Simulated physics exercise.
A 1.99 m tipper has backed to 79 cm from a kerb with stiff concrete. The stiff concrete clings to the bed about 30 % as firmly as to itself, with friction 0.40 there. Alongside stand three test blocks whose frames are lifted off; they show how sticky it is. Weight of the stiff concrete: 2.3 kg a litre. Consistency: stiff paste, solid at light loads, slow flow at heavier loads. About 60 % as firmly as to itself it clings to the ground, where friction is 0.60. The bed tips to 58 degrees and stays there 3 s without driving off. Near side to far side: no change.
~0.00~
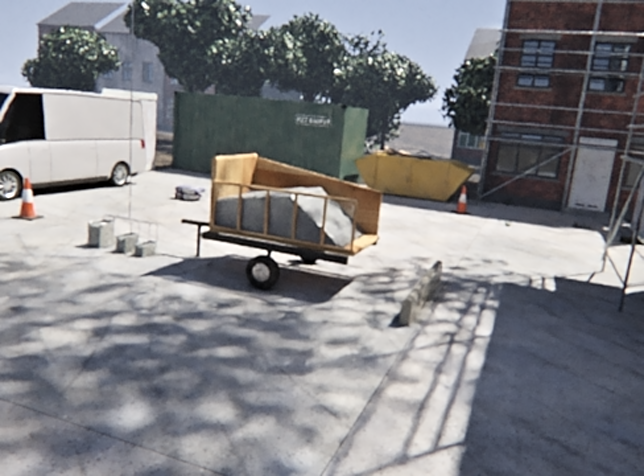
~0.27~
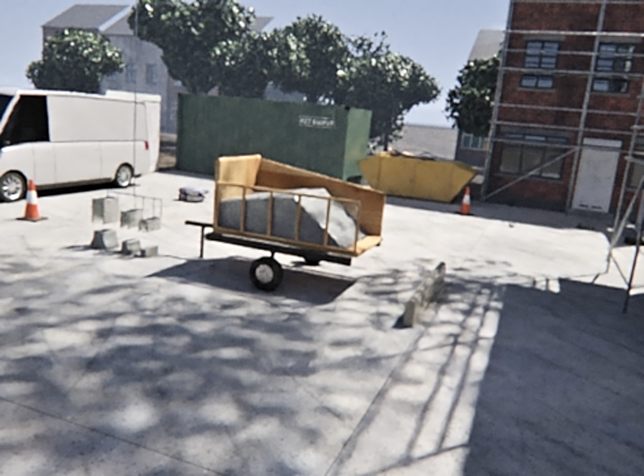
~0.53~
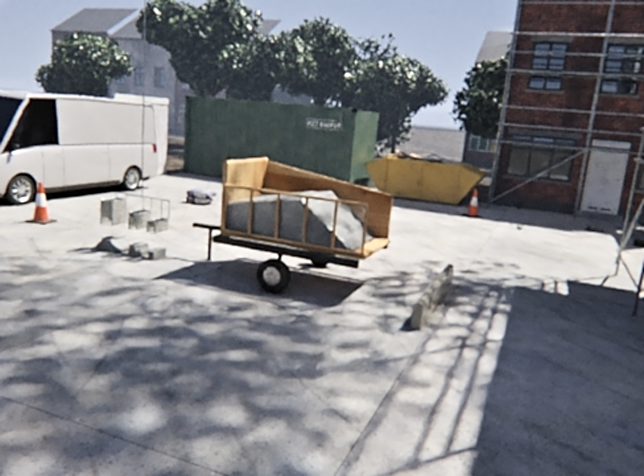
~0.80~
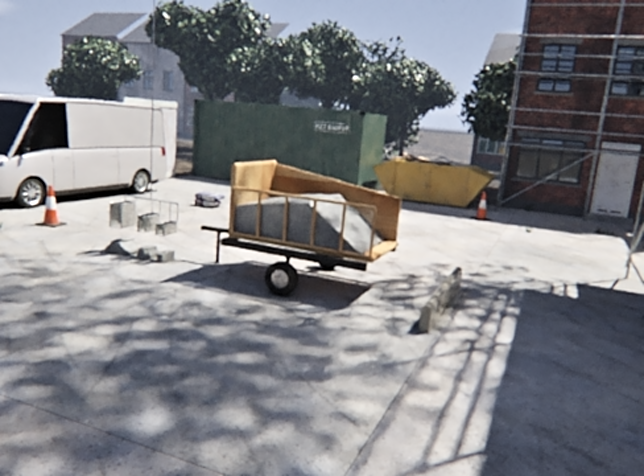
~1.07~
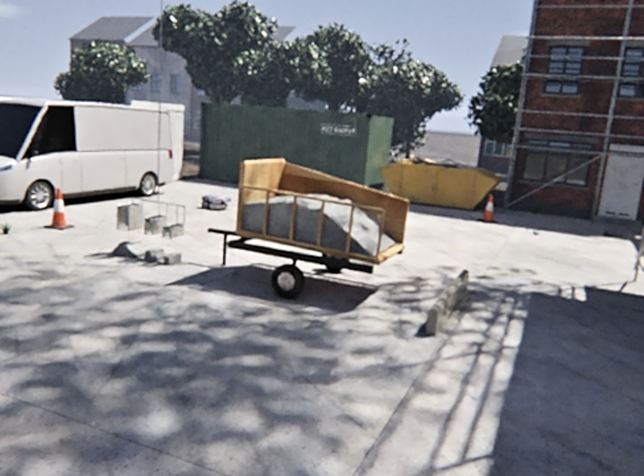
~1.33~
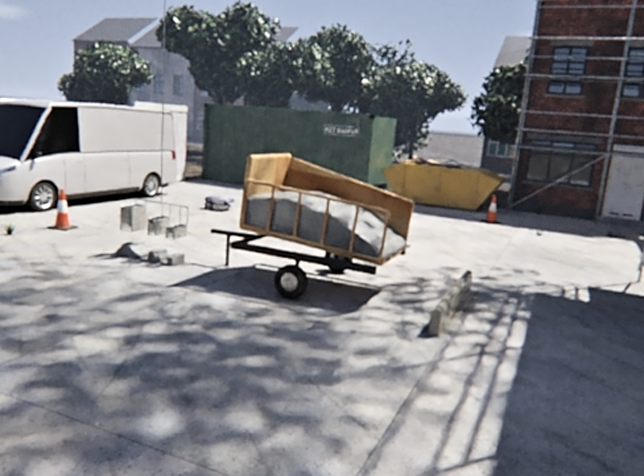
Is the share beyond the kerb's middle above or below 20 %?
Well, once it settles, it's not reaching 20 in a hundred.
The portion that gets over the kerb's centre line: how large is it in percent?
Some 12 per cent.
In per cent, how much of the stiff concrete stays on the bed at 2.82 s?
Roughly 65 percent at that moment.
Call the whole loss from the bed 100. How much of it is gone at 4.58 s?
Close to 100 in a hundred.
By 2.82 s, the tilt is 20 degrees, 66 % is on the bed and 0 % past the kerb's middle.
By 4.58 s, the tilt is 37 degrees, 4 % is on the bed and 4 % past the kerb's middle.
By 6.34 s, the tilt is 55 degrees, none is on the bed and 12 % past the kerb's middle.
By 8.10 s, the tilt is 58 degrees, none is on the bed and 12 % past the kerb's middle.
By 9.80 s, at the end, the tilt is 58 degrees, none is on the bed and 12 % past the kerb's middle.
